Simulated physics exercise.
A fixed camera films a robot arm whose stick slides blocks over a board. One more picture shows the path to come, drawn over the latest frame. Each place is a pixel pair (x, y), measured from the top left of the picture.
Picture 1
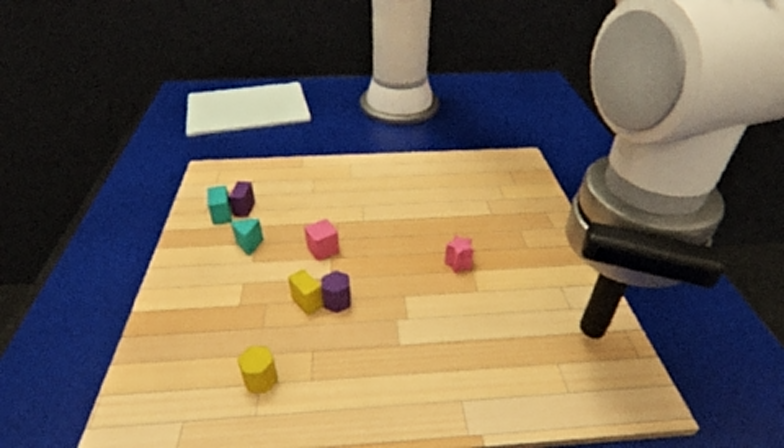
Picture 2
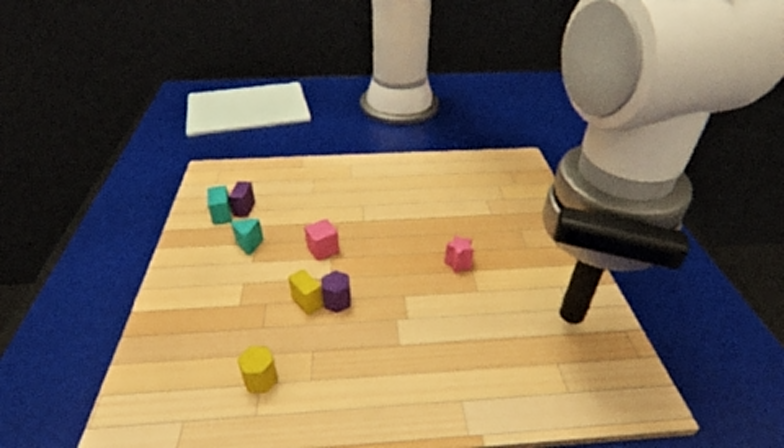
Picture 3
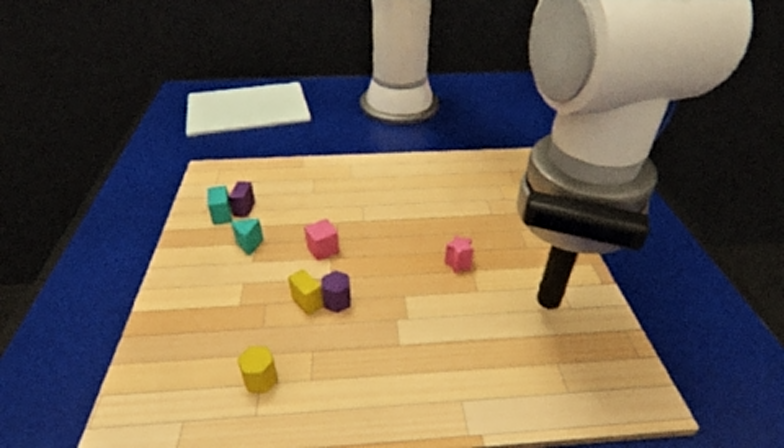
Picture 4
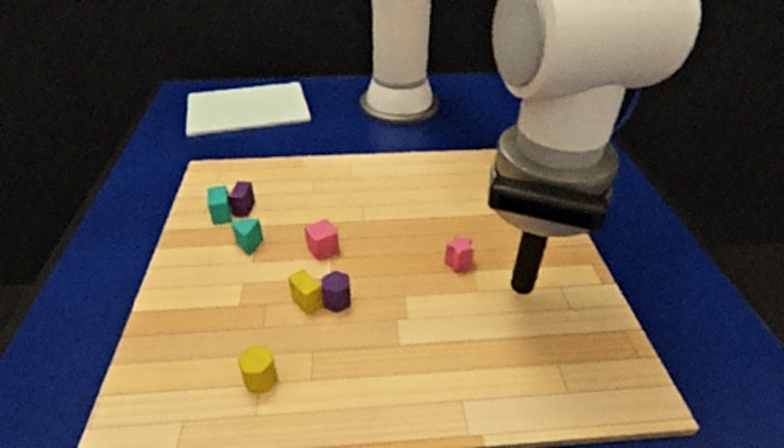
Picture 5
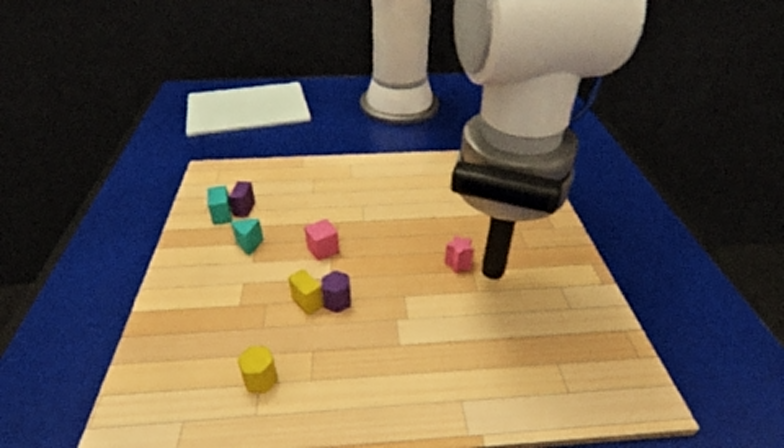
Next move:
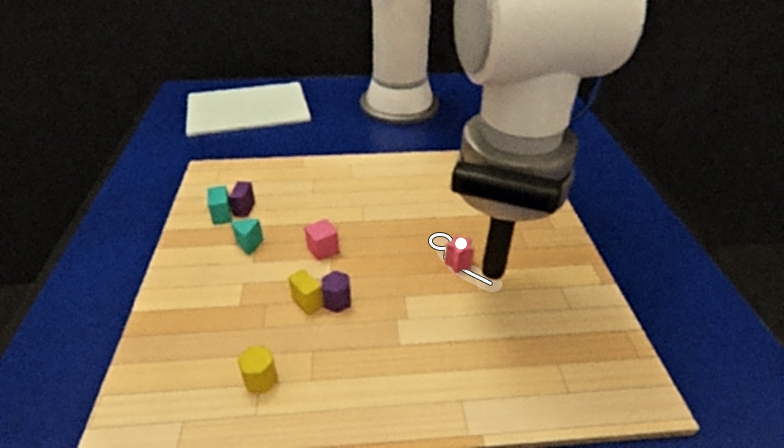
White robot arm with a black stick moving left over a wooden board toward a pink star, coloured blocks staying still.
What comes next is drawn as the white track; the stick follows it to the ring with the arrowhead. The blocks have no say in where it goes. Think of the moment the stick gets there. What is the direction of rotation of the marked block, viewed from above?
The marked block rotates counterclockwise.
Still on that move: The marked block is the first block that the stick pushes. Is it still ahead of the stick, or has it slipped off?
Still being pushed.
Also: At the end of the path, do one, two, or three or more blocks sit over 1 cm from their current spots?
Counting only shifts above 1 cm, I get one block.
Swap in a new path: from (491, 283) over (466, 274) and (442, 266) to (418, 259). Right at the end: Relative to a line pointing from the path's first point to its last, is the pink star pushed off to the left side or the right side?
It's pushed right.
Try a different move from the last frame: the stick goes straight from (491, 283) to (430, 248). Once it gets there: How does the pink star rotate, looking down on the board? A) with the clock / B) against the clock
Option B.
The line goes from (491, 283) via (468, 272) and (451, 257), ending at (441, 241); the dot is on the pink star.
The first path, step by step. Halfway along, stick at (459, 254); pink star at (446, 233), turned 20° anticlockwise.
At the end, stick at (442, 231); pink star at (427, 213), turned 30° anticlockwise.
